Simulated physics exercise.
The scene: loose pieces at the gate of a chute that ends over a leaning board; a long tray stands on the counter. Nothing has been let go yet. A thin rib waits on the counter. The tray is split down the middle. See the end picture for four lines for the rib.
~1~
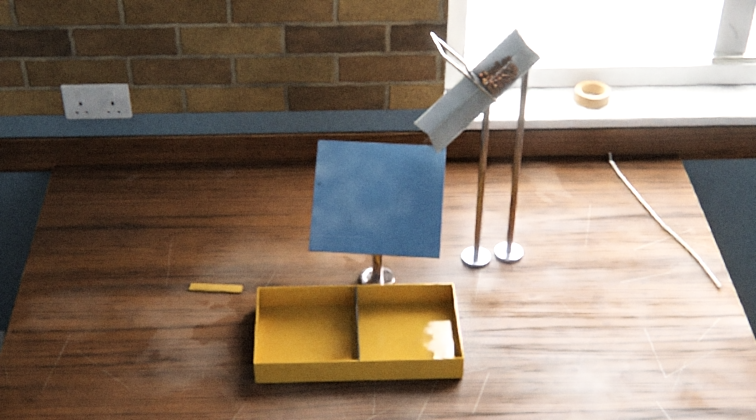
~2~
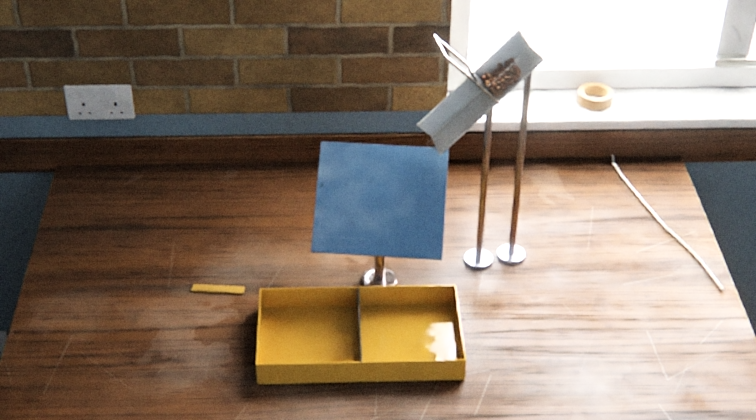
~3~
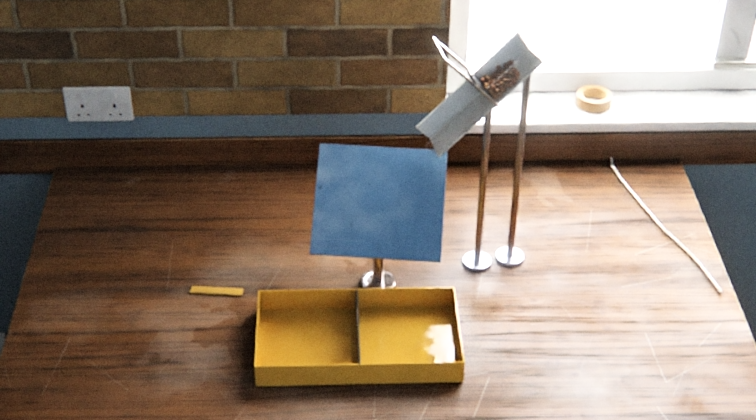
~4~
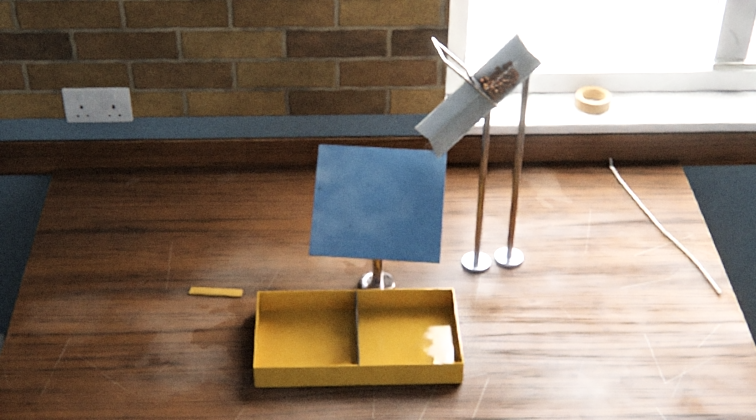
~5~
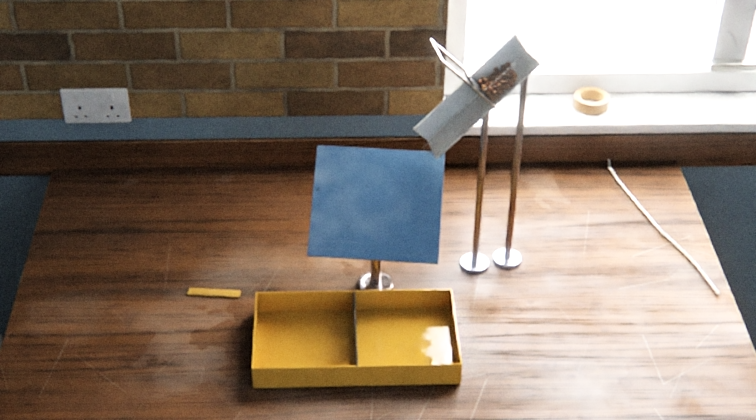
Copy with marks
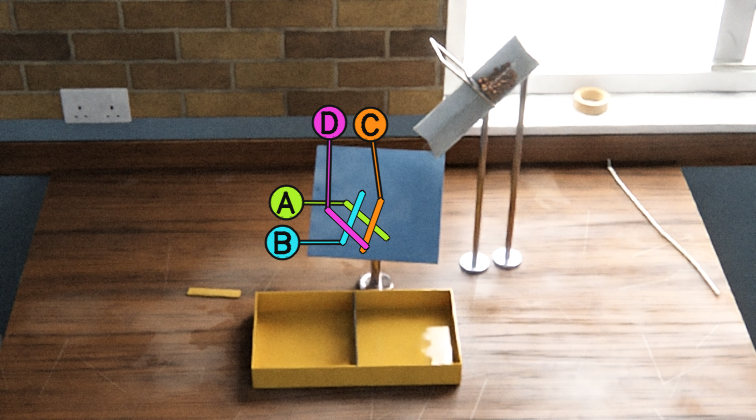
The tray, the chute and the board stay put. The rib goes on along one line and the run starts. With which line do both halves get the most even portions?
Go for C.
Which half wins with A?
Right.
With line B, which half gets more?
The left half.
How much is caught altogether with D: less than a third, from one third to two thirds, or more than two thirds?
Line D gives more than two thirds.
On the marked copy, line A from (346, 203) to (386, 237); line B from (362, 193) to (342, 242); line C from (380, 200) to (362, 250); line D from (327, 210) to (365, 246).
With A, of what is caught, a small part in the left half, nearly all in the right.
With B, of what is caught, most in the left half, about a quarter in the right.
With C, of what is caught, about half in the left half, about half in the right.
With D, of what is caught, a small part in the left half, most in the right.
